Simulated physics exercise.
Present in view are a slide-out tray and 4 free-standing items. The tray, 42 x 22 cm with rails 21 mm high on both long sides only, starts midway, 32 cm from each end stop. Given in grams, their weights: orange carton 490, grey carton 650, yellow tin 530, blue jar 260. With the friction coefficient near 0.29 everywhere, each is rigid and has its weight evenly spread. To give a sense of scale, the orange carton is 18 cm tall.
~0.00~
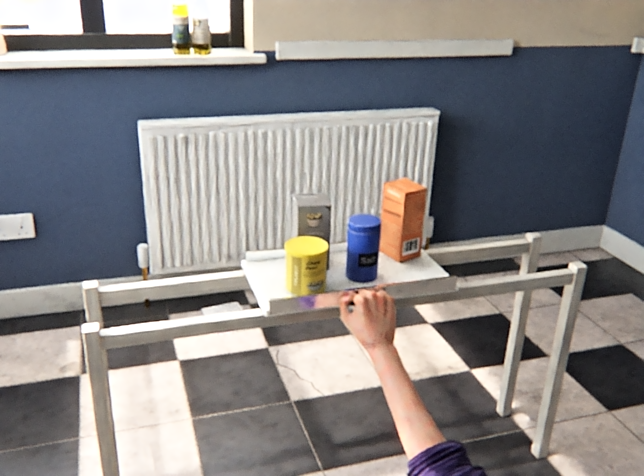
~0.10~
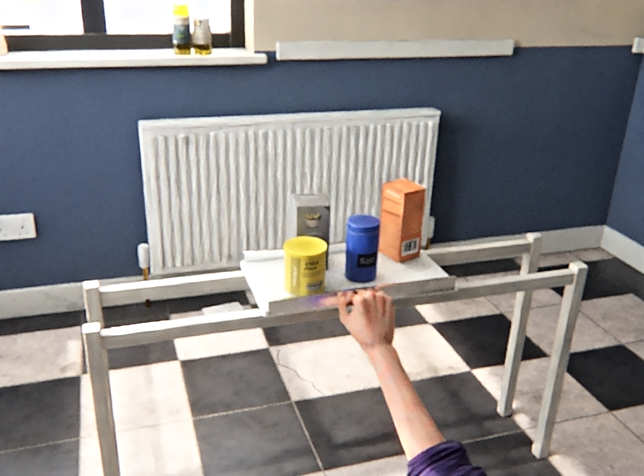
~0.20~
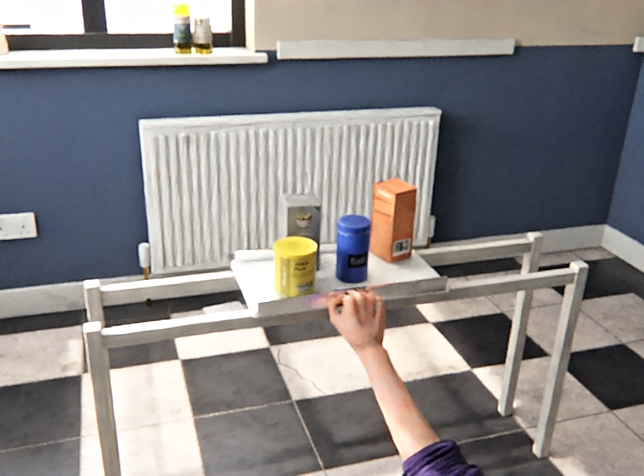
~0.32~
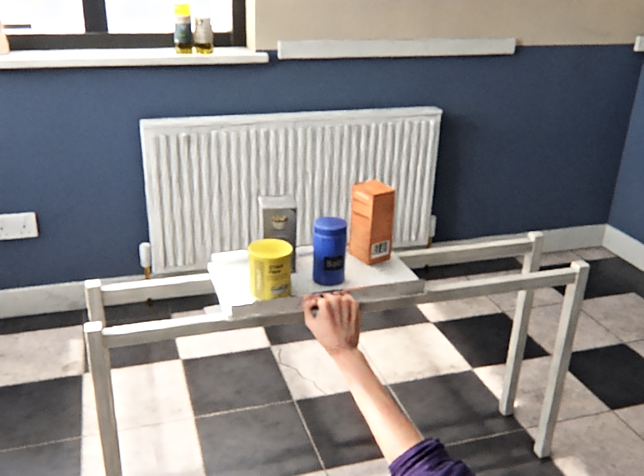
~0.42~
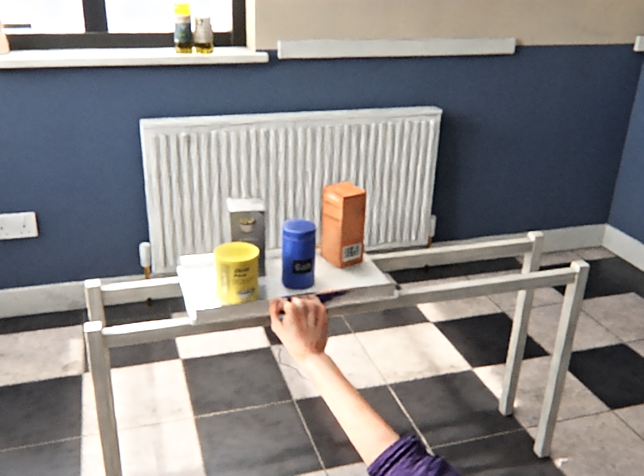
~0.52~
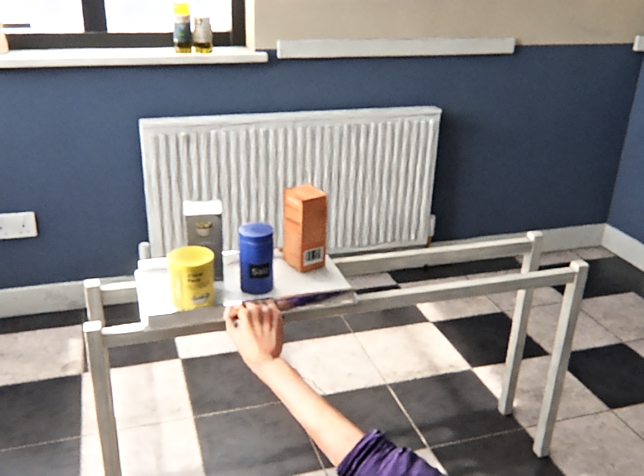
The video shows a hand gripping the front edge of a white tray holding a grey carton, yellow tin, blue jar and orange carton, at first nearly still, then sliding it steadily left along a white frame before a radiator.
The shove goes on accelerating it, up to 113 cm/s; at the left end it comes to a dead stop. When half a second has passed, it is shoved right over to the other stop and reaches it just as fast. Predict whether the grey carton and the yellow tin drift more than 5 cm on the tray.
The grey carton strays. The yellow tin strays.
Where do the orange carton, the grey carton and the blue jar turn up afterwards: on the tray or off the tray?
Final state - the orange carton stays within bounds; the grey carton ends out of bounds; the blue jar stays within bounds.
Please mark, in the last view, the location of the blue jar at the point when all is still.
Its middle settles close to pixel (492, 233).
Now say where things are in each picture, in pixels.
Tray midway; grey carton (311, 232); yellow tin (306, 267), in the first frame.
Tray midway; orange carton (401, 220); blue jar (362, 249), in the second frame.
Tray has slid 3 cm left; orange carton (393, 221); blue jar (353, 249), in the third frame.
Tray has slid 8 cm left; orange carton (372, 222); blue jar (330, 251), in the fourth frame.
Tray has slid 15 cm left; orange carton (343, 225); blue jar (299, 254), in the fifth frame.
Tray has slid 24 cm left; grey carton (205, 242); yellow tin (192, 279), in the sixth frame.
After 0.82 s, tray has slid 32 cm left; grey carton and yellow tin now off the tray; orange carton moved 17 cm; blue jar moved 17 cm.
After 1.22 s, tray has slid 31 cm left; blue jar moved 21 cm; orange carton moved 21 cm.
After 1.82 s, tray has slid 6 cm left; blue jar moved 21 cm; orange carton moved 21 cm.
After 2.22 s, tray has slid 31 cm right; orange carton moved 21 cm; blue jar moved 21 cm.
In the end (3.0 s), off the tray, grey carton and yellow tin; the other 2 under 5 cm from the start.
